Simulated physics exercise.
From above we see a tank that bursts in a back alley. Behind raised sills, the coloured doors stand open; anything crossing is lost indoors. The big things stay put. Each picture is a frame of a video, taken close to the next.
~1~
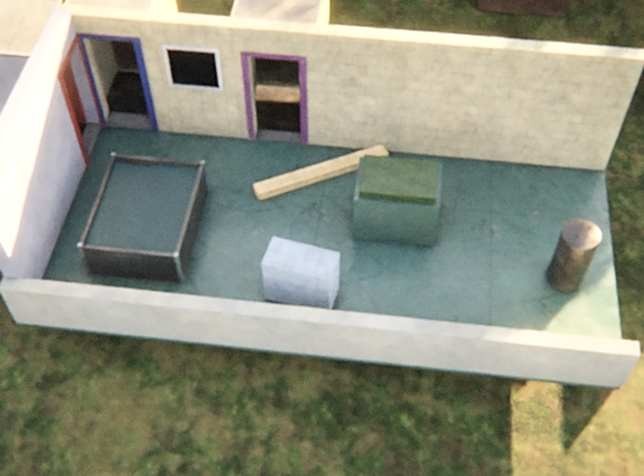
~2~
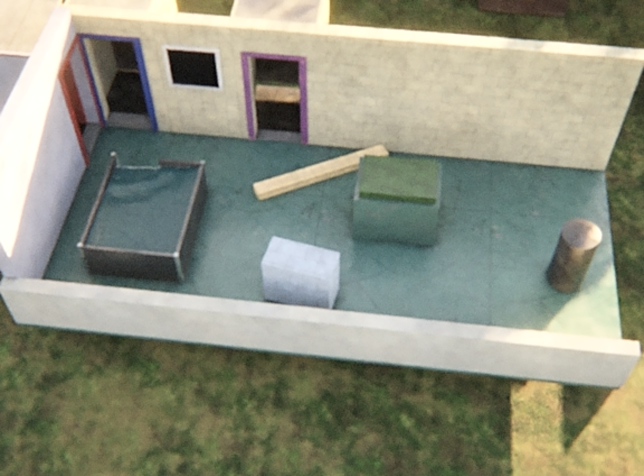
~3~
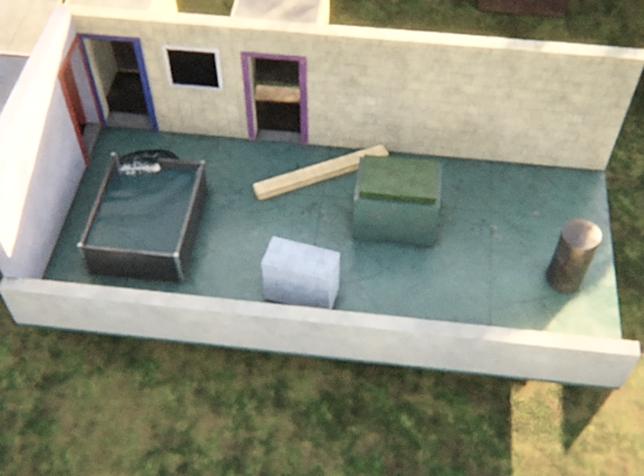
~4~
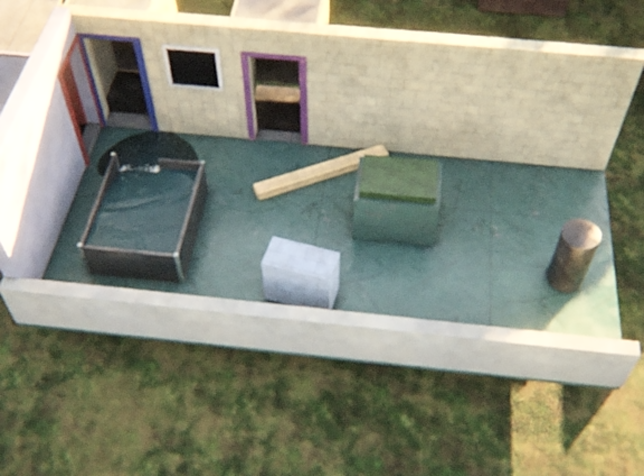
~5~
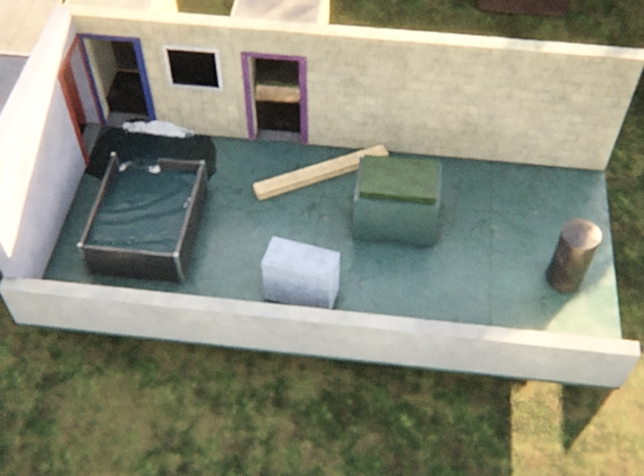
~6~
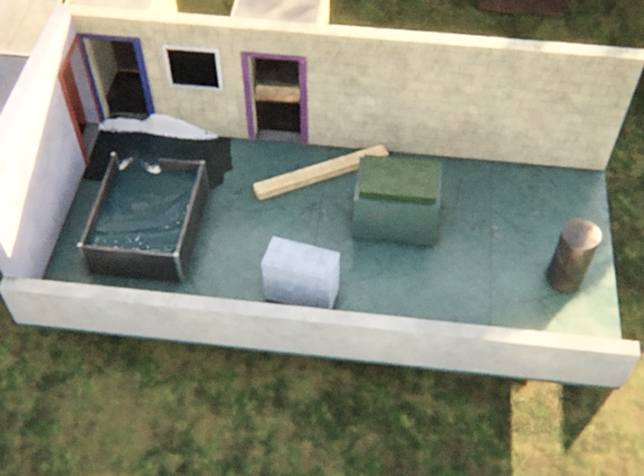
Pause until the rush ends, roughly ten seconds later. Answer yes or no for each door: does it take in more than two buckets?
Red door: Yes; blue door: Yes; purple door: Yes.
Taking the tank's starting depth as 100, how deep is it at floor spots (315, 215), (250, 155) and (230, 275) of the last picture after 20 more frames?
At the three places, in the order asked: Around 0, 8 and 0 per cent.
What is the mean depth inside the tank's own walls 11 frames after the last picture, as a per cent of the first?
My reading is roughly 56 in a hundred.
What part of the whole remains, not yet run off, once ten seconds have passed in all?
About 68 %.
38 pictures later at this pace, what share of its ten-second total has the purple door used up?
Roughly 30 %.
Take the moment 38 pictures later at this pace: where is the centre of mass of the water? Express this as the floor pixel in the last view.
I'd say near (185, 204).
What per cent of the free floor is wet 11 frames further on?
By my count, 15 percent.
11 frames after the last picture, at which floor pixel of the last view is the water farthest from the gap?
The farthest wet spot is near (363, 155).
A moment on, water covers 10 % of the floor; the red door under two buckets in, the blue door over two buckets in, the purple door wet at the sill, nothing in.
Next, water covers 15 % of the floor; the red door over two buckets in, the blue door far over two buckets in, the purple door wet at the sill, nothing in.
Then, water covers 30 % of the floor; the red door far over two buckets in, the blue door far over two buckets in, the purple door under two buckets in.
Later, water covers 45 % of the floor; the red door far over two buckets in, the blue door far over two buckets in, the purple door over two buckets in.
In the end, water covers 50 % of the floor; the red door far over two buckets in, the blue door far over two buckets in, the purple door far over two buckets in.
